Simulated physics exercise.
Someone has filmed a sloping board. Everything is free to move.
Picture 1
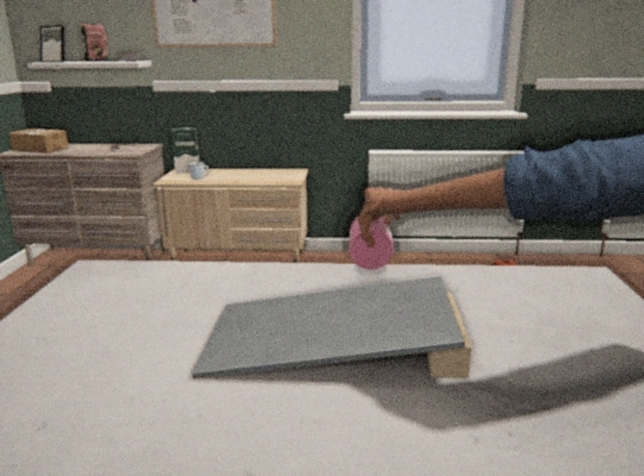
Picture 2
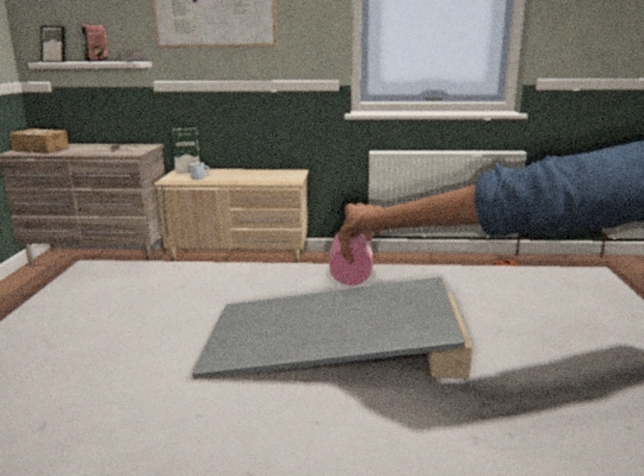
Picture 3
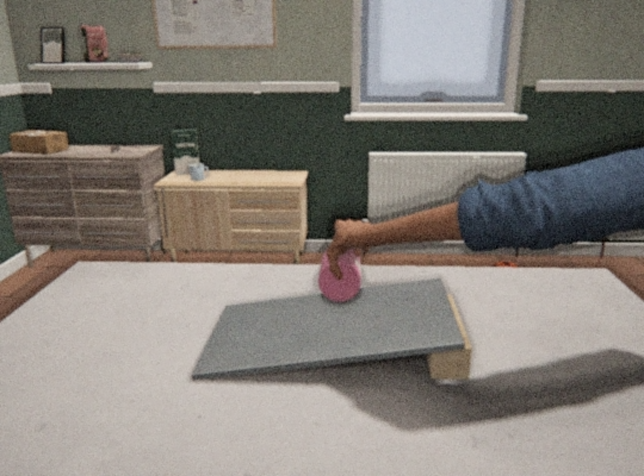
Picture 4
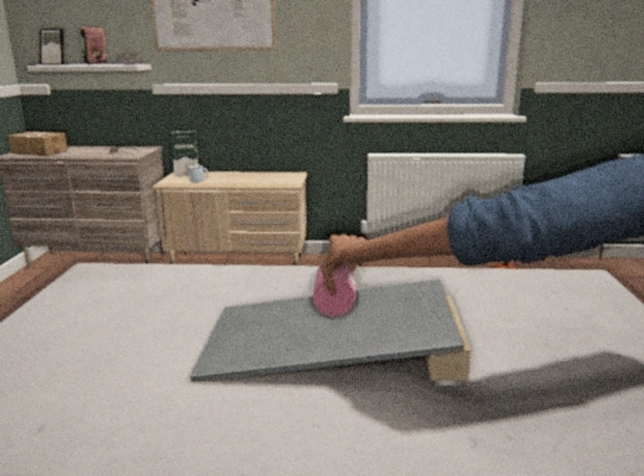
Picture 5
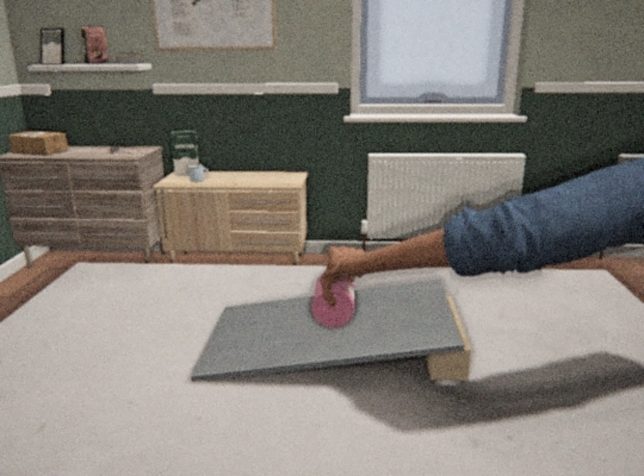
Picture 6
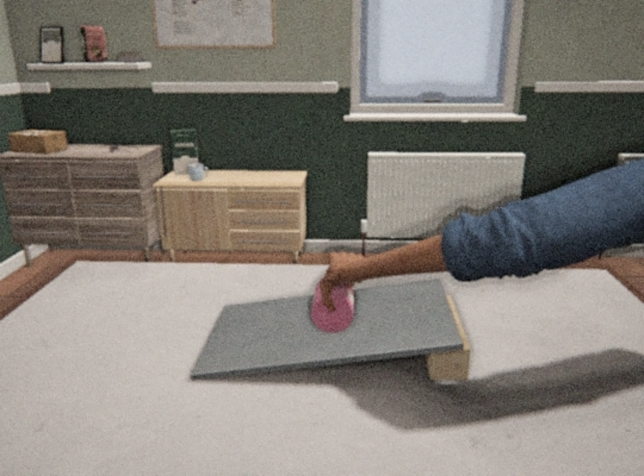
In a room with green walls, a hand carried a pink jar left and downward over a sloping grey board on a table, then lowered it onto the board and kept hold of it.
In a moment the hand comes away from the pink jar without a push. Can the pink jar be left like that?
As it turns out, it runs down the board.
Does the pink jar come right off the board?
It leaves the board.
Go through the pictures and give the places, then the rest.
In the first picture, on its way; pink jar (370, 240).
In the second picture, on its way; pink jar (351, 256).
In the third picture, on its way; pink jar (340, 271).
In the fourth picture, on its way; pink jar (335, 286).
In the fifth picture, on its way; pink jar (334, 297).
In the sixth picture, in place under the hand; pink jar (333, 302).
Then, 1.10 s after the last picture, pink jar now off the board.
Then, 1.80 s after the last picture, things are still on the move.
By the end, off the board, pink jar. The pink jar goes downhill.
